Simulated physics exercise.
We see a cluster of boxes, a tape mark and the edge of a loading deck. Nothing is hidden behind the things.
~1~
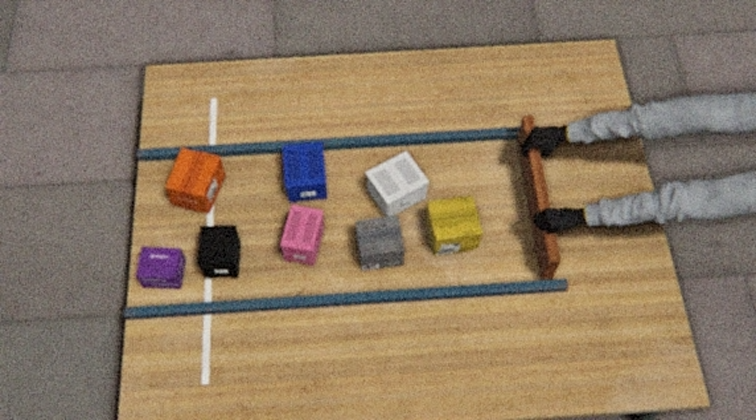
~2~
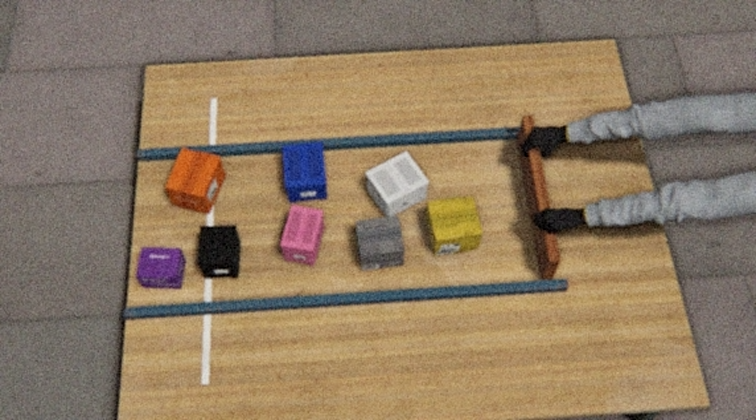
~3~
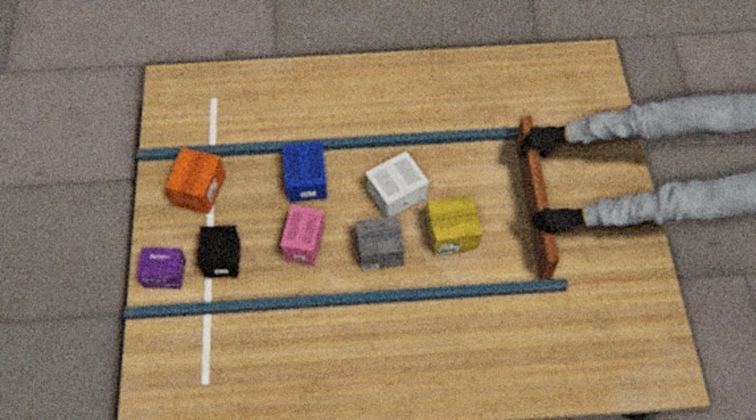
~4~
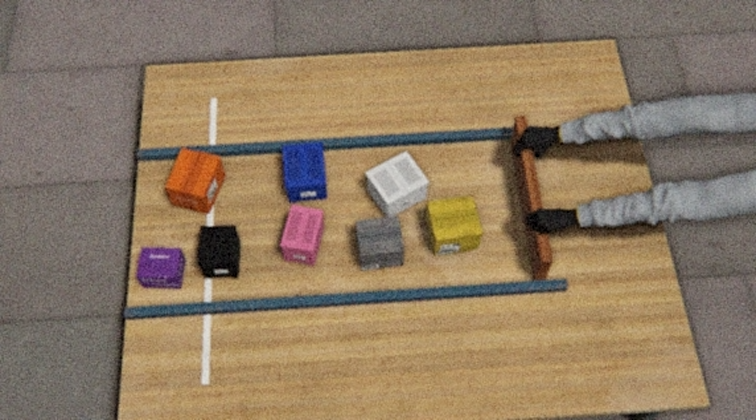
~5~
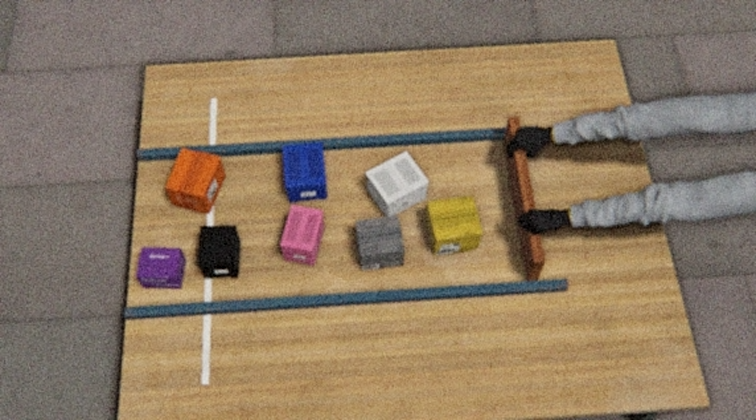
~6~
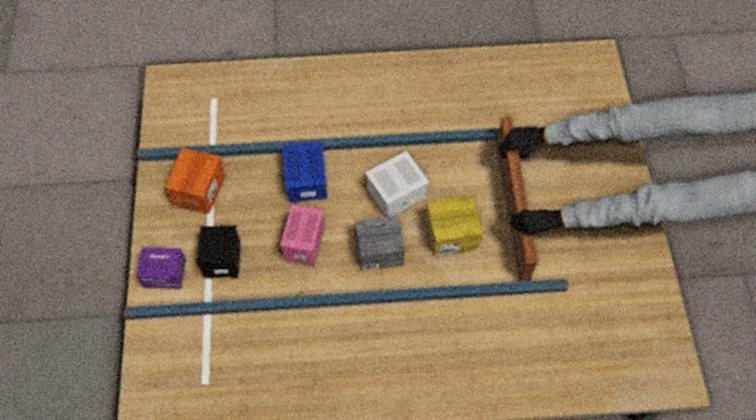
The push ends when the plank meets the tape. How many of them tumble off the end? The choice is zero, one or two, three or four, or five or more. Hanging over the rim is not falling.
As it turns out, the number that fall off is three or four.
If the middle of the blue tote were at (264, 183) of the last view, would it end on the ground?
Then it remains up.
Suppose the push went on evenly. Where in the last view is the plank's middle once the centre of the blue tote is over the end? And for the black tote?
At (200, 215) for the blue tote; at (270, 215) for the black tote.
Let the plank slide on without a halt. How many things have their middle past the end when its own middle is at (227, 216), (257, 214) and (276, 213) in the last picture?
The counts: 4, 2 and 1.
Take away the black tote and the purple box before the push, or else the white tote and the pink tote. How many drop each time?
It would be 2 and 2.
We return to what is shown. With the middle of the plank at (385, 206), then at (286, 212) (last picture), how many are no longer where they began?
4 and 8.
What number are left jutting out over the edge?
2 of them.
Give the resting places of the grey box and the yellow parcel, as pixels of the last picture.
Near (136, 259) and (183, 242).
Early on, none off yet; purple box at rest near (162, 268); orange parcel at rest near (196, 181); black tote at rest near (220, 253).
Finally, the number that fall off is three or four; lost, pink tote, black tote, orange parcel and purple box.
